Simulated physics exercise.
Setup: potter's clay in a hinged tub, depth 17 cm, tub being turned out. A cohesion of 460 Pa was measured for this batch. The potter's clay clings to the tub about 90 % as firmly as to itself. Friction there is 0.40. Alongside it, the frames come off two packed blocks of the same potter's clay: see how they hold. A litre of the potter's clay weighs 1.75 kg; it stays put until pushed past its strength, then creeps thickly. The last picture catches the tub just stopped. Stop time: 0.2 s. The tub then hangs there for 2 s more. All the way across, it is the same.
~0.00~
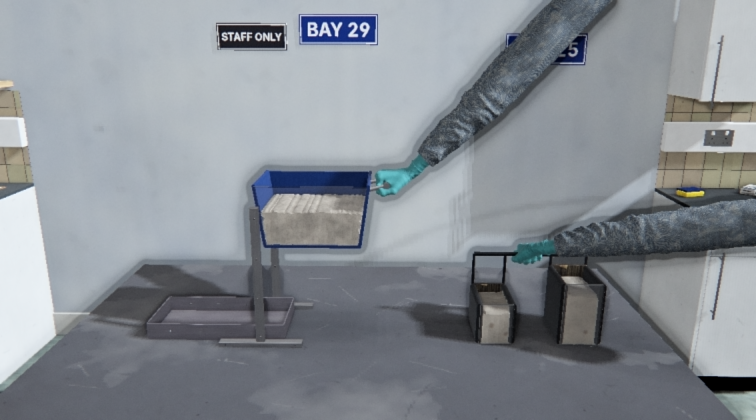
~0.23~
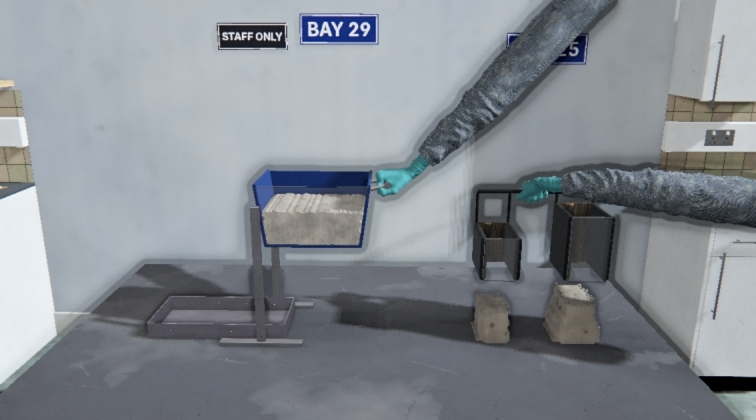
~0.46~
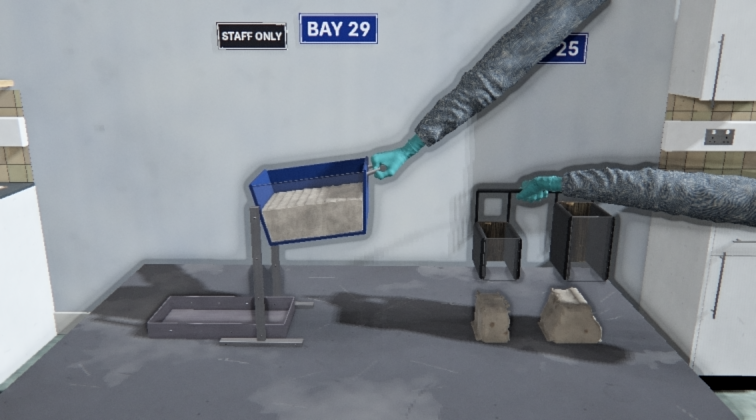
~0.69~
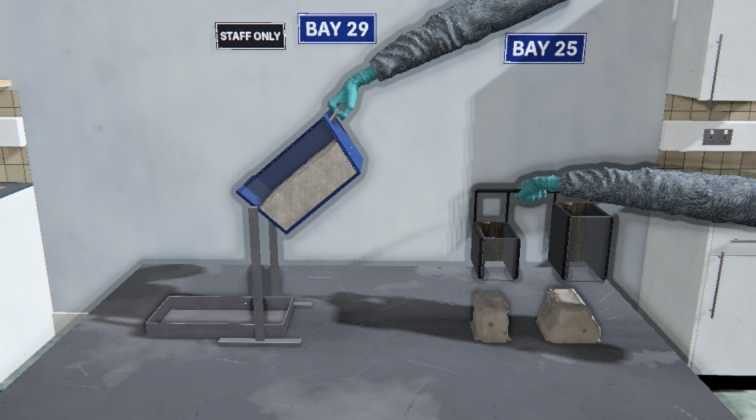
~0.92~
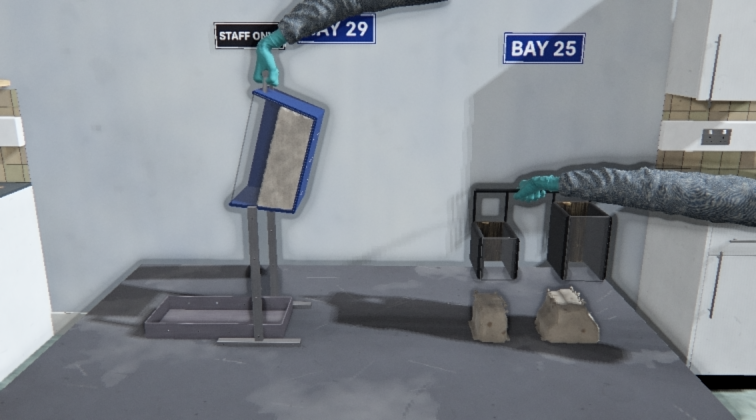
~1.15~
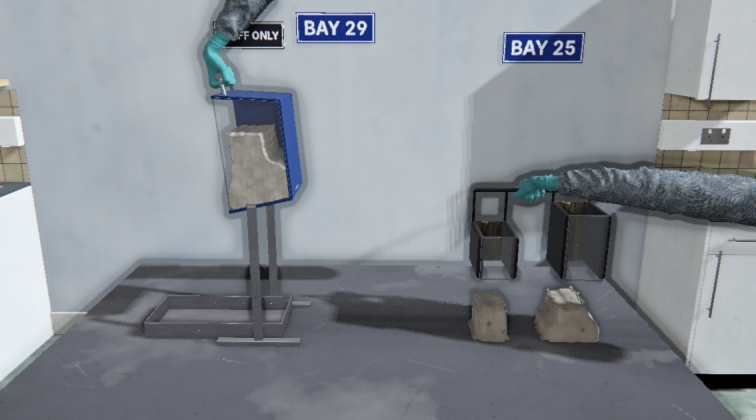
A grey-walled room with a grey floor, white cabinets and signs is seen from the front by a still camera. A blue tub of pale grey clay sits on a stand above a shallow tray at left, with dark open boxes at right. A gloved hand lifts the boxes off two blocks, the larger slumping slightly, then another swings the tub up and leftward, its clay shifting toward the open side.
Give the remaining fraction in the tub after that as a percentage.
Close to 36 per cent.
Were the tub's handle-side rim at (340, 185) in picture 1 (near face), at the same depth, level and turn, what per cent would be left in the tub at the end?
Around 45 percent would still be in the tub at the end.
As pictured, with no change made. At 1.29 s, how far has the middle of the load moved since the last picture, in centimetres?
9 cm.
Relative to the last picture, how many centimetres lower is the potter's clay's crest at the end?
The top ends up some 11 cm below its level in the last picture.
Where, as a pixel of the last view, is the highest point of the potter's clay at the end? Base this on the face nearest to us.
Roughly at pixel (266, 175).
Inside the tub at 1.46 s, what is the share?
Near 40 in a hundred.
After 1.29 s, the tub is at 95 degrees and holds 56 %.
After 1.46 s, the tub is at 95 degrees and holds 40 %.
After 1.63 s, the tub is at 95 degrees and holds 36 %.
After 1.80 s, the tub is at 95 degrees and holds 36 %.
After 3.15 s, at the end, the tub is at 95 degrees and holds 36 %.
